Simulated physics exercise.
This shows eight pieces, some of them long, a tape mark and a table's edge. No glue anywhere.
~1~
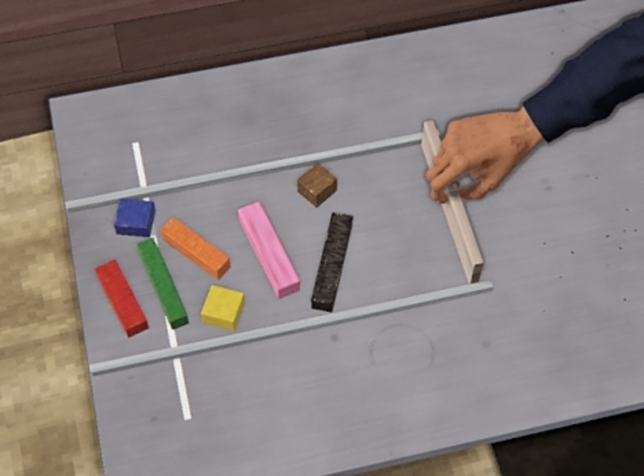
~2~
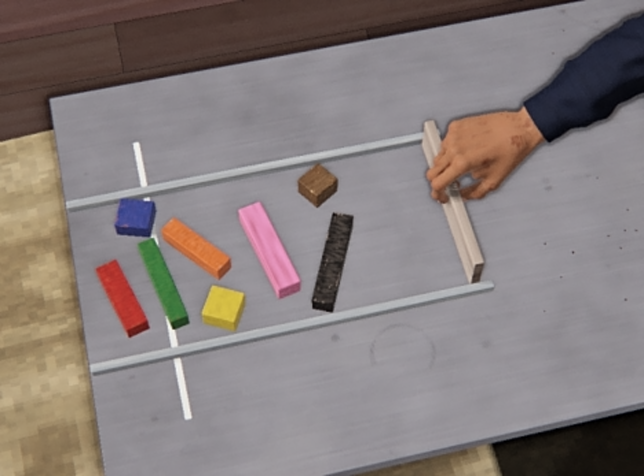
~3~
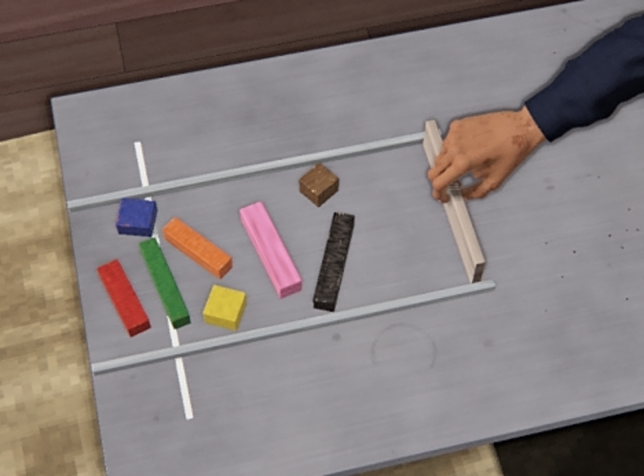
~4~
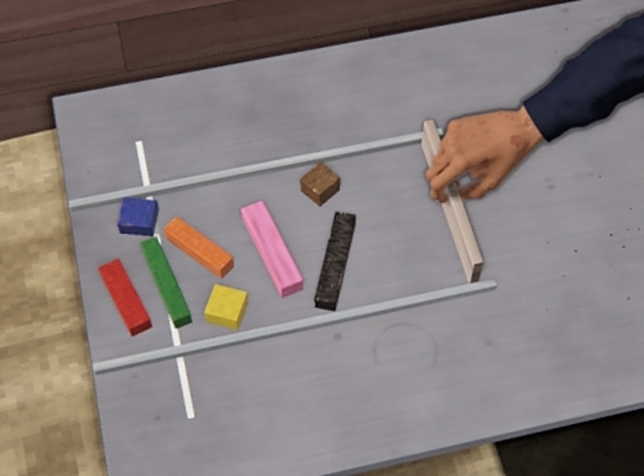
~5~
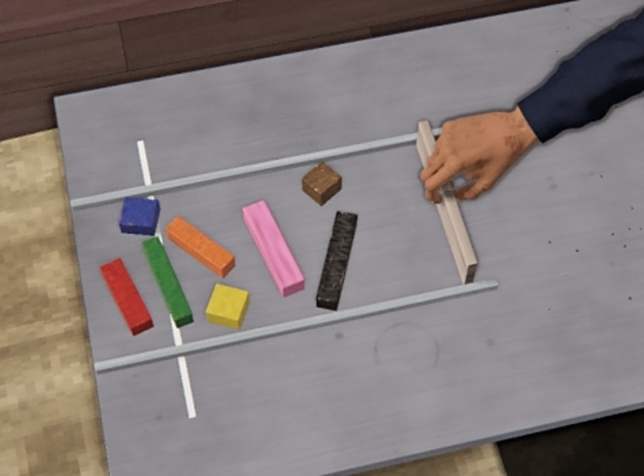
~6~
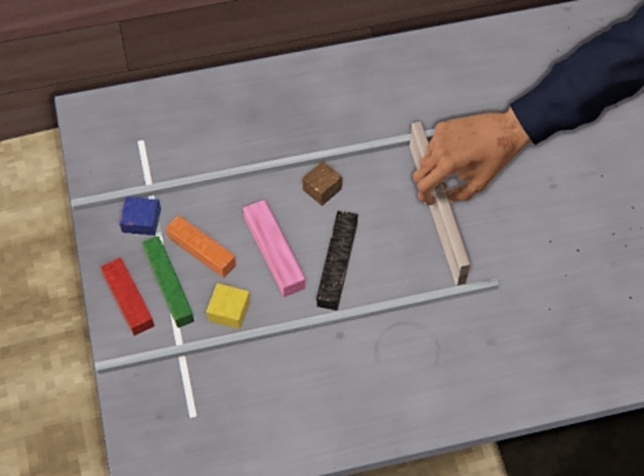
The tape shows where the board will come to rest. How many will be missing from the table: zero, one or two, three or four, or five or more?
In the end the number that fall off is one or two.
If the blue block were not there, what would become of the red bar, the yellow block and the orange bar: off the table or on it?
The red bar goes over; the yellow block survives; the orange bar is kept.
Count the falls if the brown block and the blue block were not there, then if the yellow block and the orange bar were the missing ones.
The counts: 1 and 0.
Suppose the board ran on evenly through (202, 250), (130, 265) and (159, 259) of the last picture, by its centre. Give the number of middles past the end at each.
Place by place, 0, 5 and 2.
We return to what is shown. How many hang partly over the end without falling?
That would be 2.
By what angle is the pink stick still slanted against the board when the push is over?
Roughly 0° out of line.
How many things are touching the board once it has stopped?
2 of them.
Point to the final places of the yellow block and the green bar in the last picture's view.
Near (114, 339) and (84, 302).
Soon after, none off yet; red bar at rest near (127, 296); blue block at rest near (140, 216); green bar at rest near (168, 281).
Then, none off yet; red bar moved a little near (105, 298); blue block moved about its own width near (119, 217); green bar moved a little near (126, 293).
At rest, the number that fall off is one or two; fallen, red bar.
